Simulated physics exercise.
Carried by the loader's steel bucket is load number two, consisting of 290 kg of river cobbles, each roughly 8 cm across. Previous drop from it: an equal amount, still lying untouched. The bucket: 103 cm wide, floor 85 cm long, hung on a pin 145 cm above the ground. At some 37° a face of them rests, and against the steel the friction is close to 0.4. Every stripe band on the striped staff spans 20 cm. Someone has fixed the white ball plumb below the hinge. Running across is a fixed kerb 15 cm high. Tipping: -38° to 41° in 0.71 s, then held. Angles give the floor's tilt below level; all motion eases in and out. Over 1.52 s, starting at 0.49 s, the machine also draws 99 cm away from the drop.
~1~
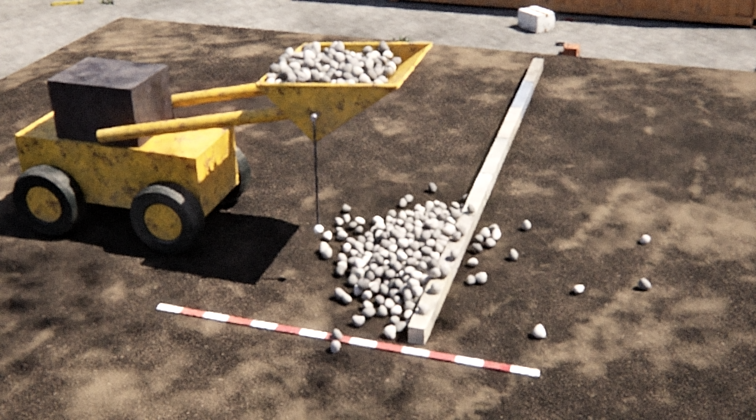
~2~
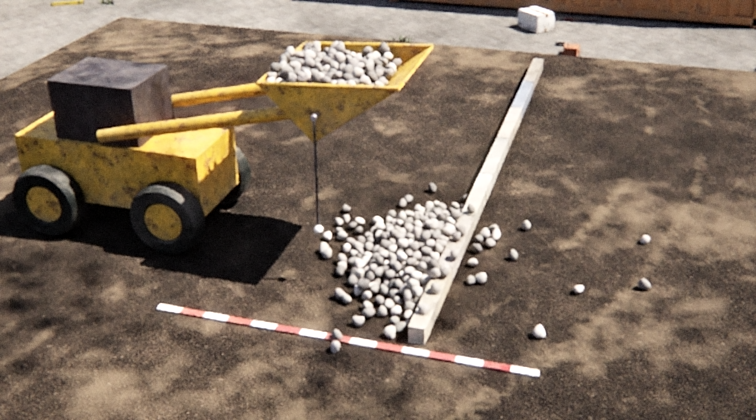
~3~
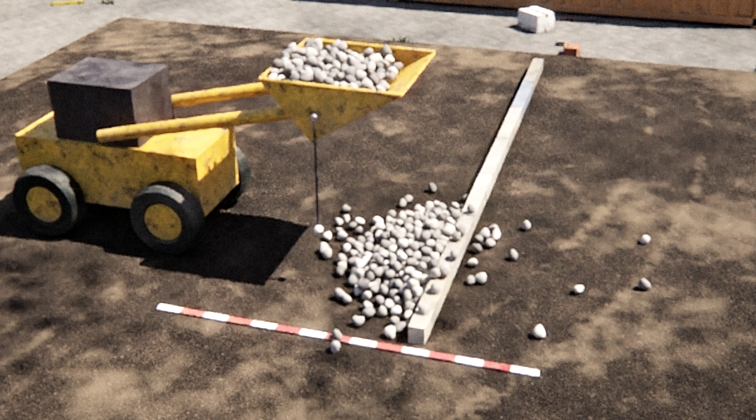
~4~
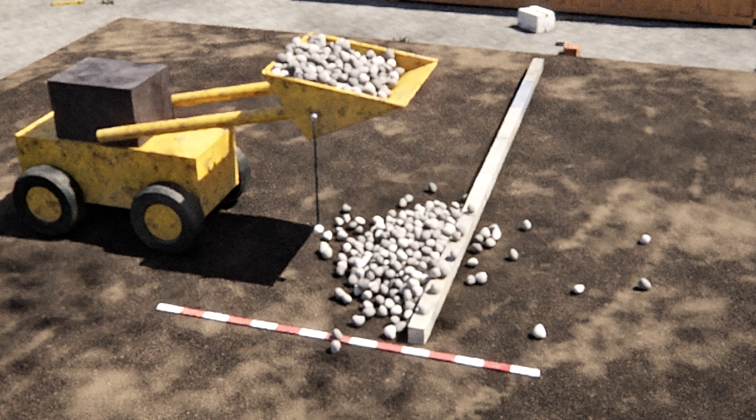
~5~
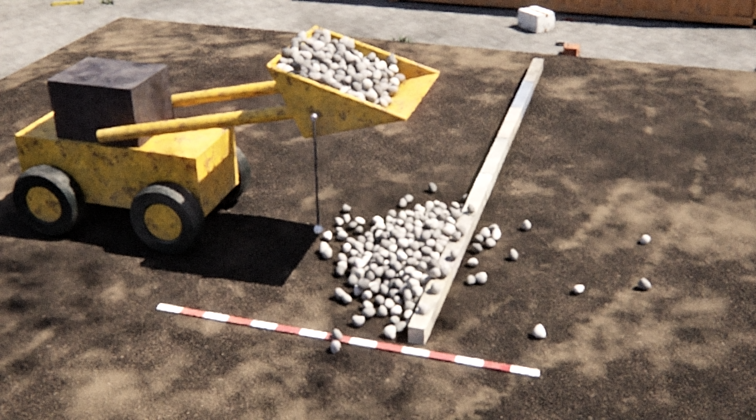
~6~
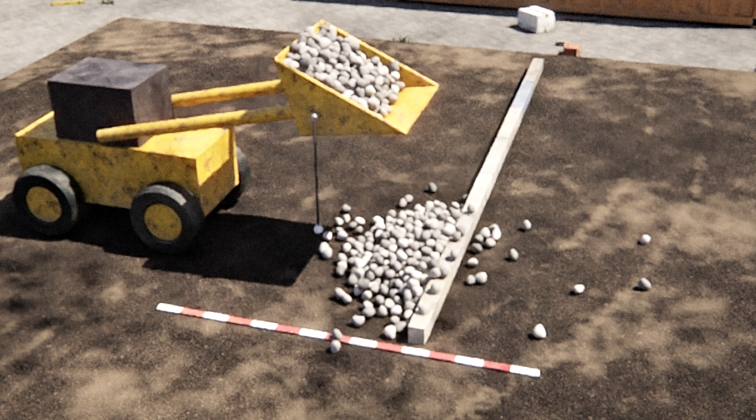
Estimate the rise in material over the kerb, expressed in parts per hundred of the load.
Close to 12 parts in a hundred.
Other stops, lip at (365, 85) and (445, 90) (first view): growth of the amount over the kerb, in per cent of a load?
0 %, then 55 %.
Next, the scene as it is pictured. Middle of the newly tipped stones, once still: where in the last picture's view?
Their middle is at about (403, 239).
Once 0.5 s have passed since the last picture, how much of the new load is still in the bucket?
Close to 70 in a hundred.
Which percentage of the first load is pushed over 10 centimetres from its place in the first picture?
Roughly 10 percent.
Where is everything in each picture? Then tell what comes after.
The first frame shows lip at (398, 86), floor tilted -38°, highest stones at (325, 54). The earlier load is highest near (429, 234), 23 cm above ground level, 96 % on this side of the kerb, 4 % over the kerb.
The second frame shows lip at (399, 89), floor tilted -36°, highest stones at (326, 54).
In the third frame, the bucket is at -32°, its lip at (401, 96); the top of the load is at (306, 52).
In the fourth frame, the bucket is at -25°, its lip at (404, 106); the top of the load is at (304, 47).
In the fifth frame, the bucket is at -17°, its lip at (406, 119); the top of the load is at (309, 42).
In the sixth frame, the bucket is at -8°, its lip at (405, 133); the top of the load is at (316, 37).
Then, 0.2 s after the last picture the floor is at 28°; in per cent of one load, 100 in the bucket, 96 on this side of the kerb, 4 over the kerb; the foremost stones are at (552, 266).
Then, 0.5 s after the last picture the floor is at 41°; in per cent of one load, 69 in the bucket, 127 on this side of the kerb, 4 over the kerb; the foremost stones are at (552, 266).
Then, 2.2 s after the last picture the floor is at 41°; in per cent of one load, 0 in the bucket, 184 on this side of the kerb, 16 over the kerb; the foremost stones are at (666, 271).
Then, 4.8 s after the last picture the floor is at 41°; in per cent of one load, 0 in the bucket, 184 on this side of the kerb, 16 over the kerb; the foremost stones are at (666, 271). Net gain over the kerb, 12.
